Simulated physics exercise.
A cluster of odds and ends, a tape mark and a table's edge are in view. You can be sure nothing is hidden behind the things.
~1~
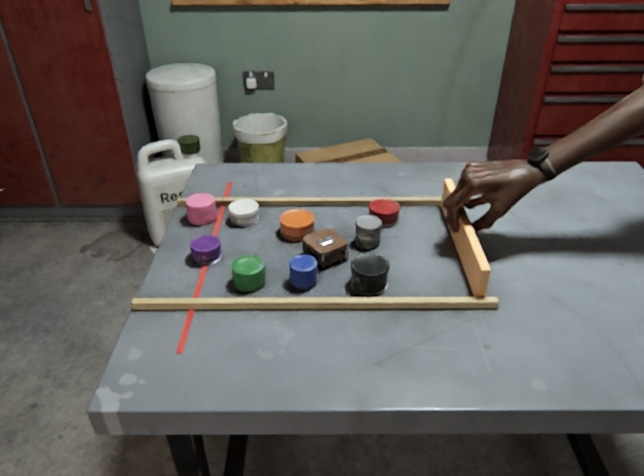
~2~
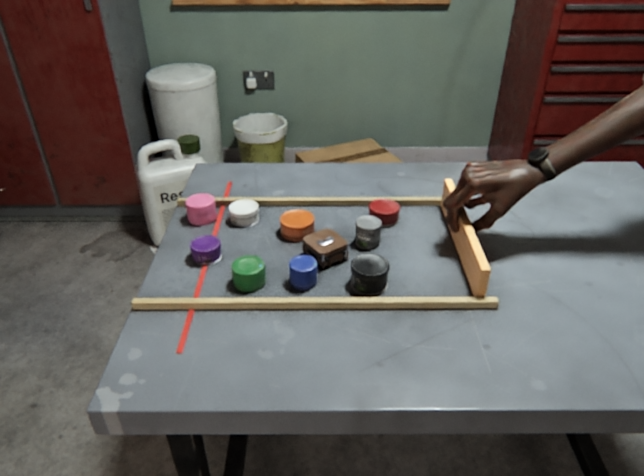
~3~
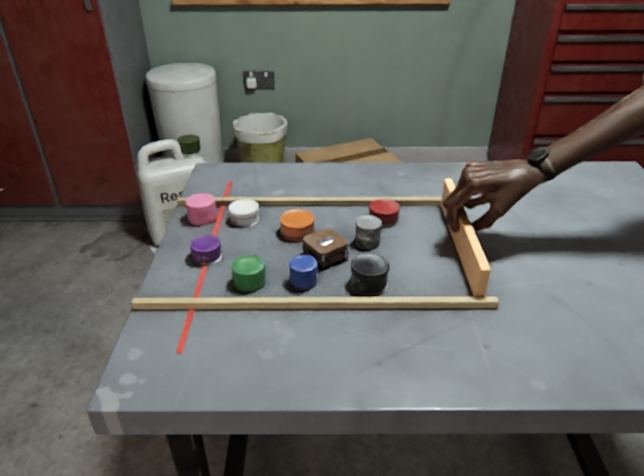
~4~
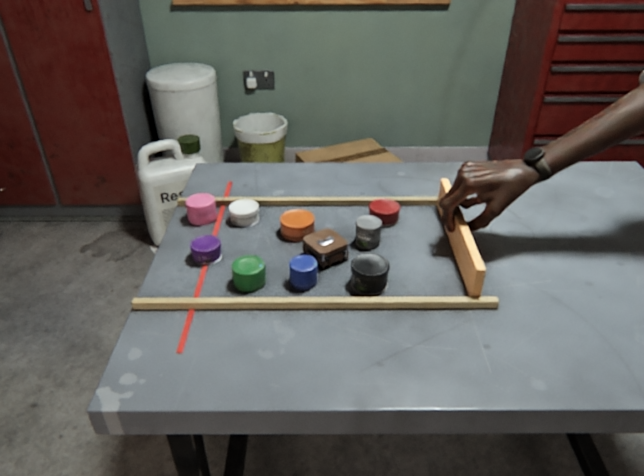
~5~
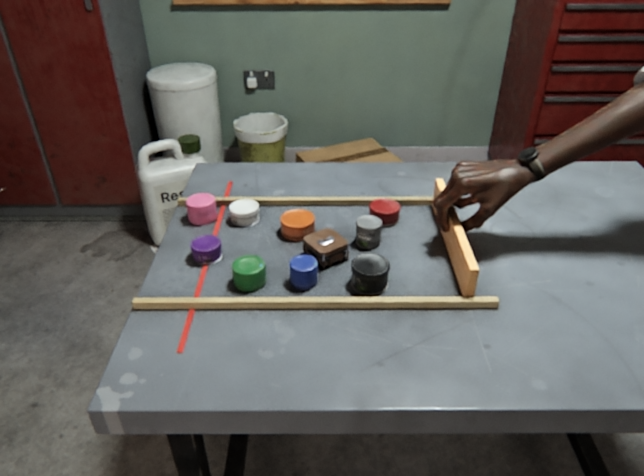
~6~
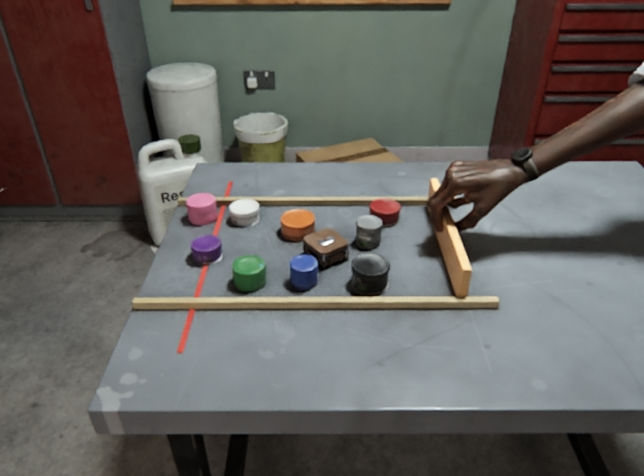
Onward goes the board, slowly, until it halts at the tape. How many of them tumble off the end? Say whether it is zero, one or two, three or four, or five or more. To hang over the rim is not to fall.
Well, what drops off the end works out to one or two of them.
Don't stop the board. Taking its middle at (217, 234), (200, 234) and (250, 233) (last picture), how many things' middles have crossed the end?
In order of the places given, that's 2, 5 and 0.
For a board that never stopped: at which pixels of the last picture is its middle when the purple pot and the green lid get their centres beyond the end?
The purple pot gives roughly (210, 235), the green lid roughly (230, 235).
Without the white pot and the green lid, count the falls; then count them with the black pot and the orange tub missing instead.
Count: 0 (first case); 1 (second).
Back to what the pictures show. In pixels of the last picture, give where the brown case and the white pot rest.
Roughly (187, 256) for the first and roughly (178, 207) for the second.
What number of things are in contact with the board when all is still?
Contact count: 4.
A little later, none off yet; pink lid at rest near (202, 209); purple pot at rest near (207, 250); white pot at rest near (245, 213).
Next, none off yet; pink lid shifted about its own width near (179, 209); purple pot shifted a little near (190, 249); white pot shifted about its own width near (208, 208).
When it is over, the number that fall off is one or two; down, green lid and pink lid.
